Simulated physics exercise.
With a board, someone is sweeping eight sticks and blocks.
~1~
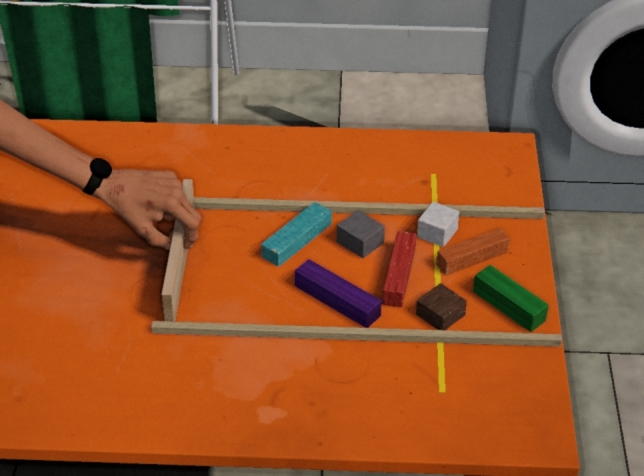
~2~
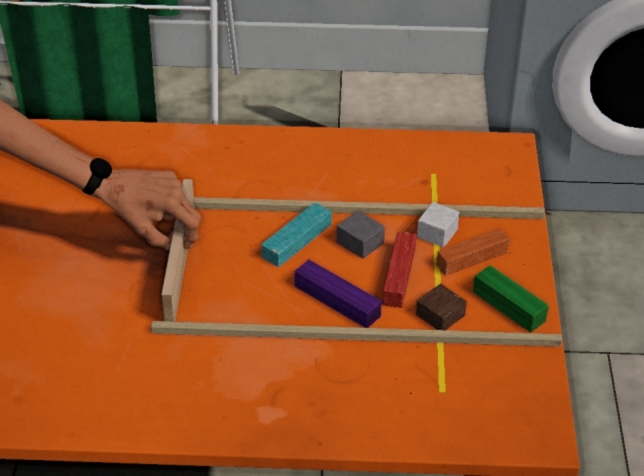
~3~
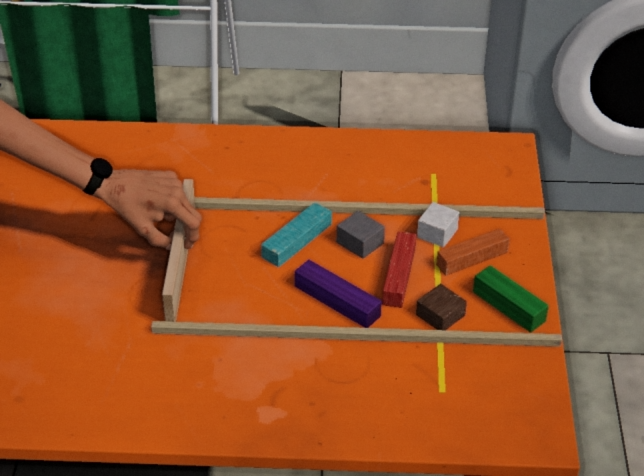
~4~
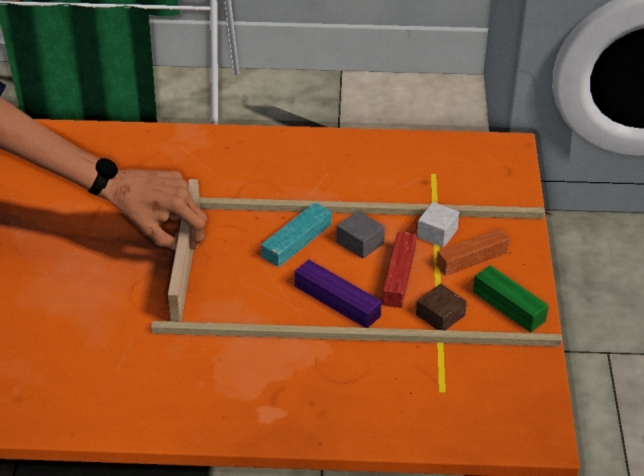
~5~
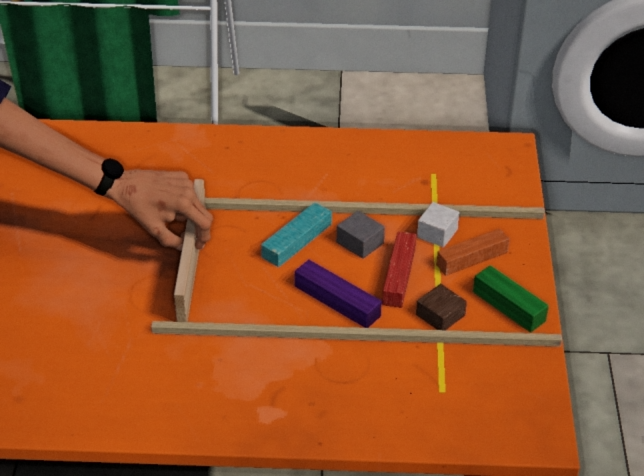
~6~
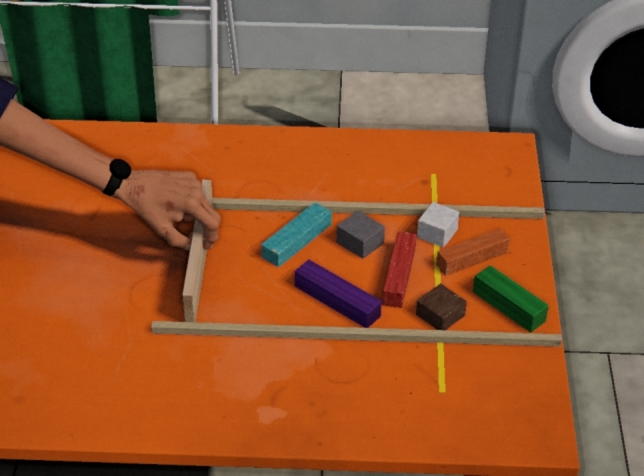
On an orange tabletop, a hand holds an upright board between two wooden rails, left of eight colourful sticks and blocks, some near a yellow tape line. The hand stays still at first, then slides the board slightly right, while the pieces remain in place, untouched.
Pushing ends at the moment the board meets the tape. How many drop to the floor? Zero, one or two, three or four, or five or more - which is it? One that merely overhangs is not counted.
After the push, nothing is missing from the table.
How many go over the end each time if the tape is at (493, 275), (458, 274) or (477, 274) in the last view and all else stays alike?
5, 1, 2.
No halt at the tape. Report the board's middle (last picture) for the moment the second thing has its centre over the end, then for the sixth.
About (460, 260), then about (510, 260).
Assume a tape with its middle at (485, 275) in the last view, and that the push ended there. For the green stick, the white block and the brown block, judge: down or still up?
What happens: The green stick goes down, the white block goes down, the brown block goes down.
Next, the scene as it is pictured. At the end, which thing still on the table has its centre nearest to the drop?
It's the green stick.
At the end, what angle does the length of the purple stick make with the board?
It is near 35° out of line.
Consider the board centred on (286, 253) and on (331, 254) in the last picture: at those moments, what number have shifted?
First 1 and then 4.
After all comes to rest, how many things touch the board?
2.
Soon after, none off yet; green stick at rest near (510, 298); orange bar at rest near (473, 252); brown block at rest near (441, 308).
In the end, the number that fall off is zero.
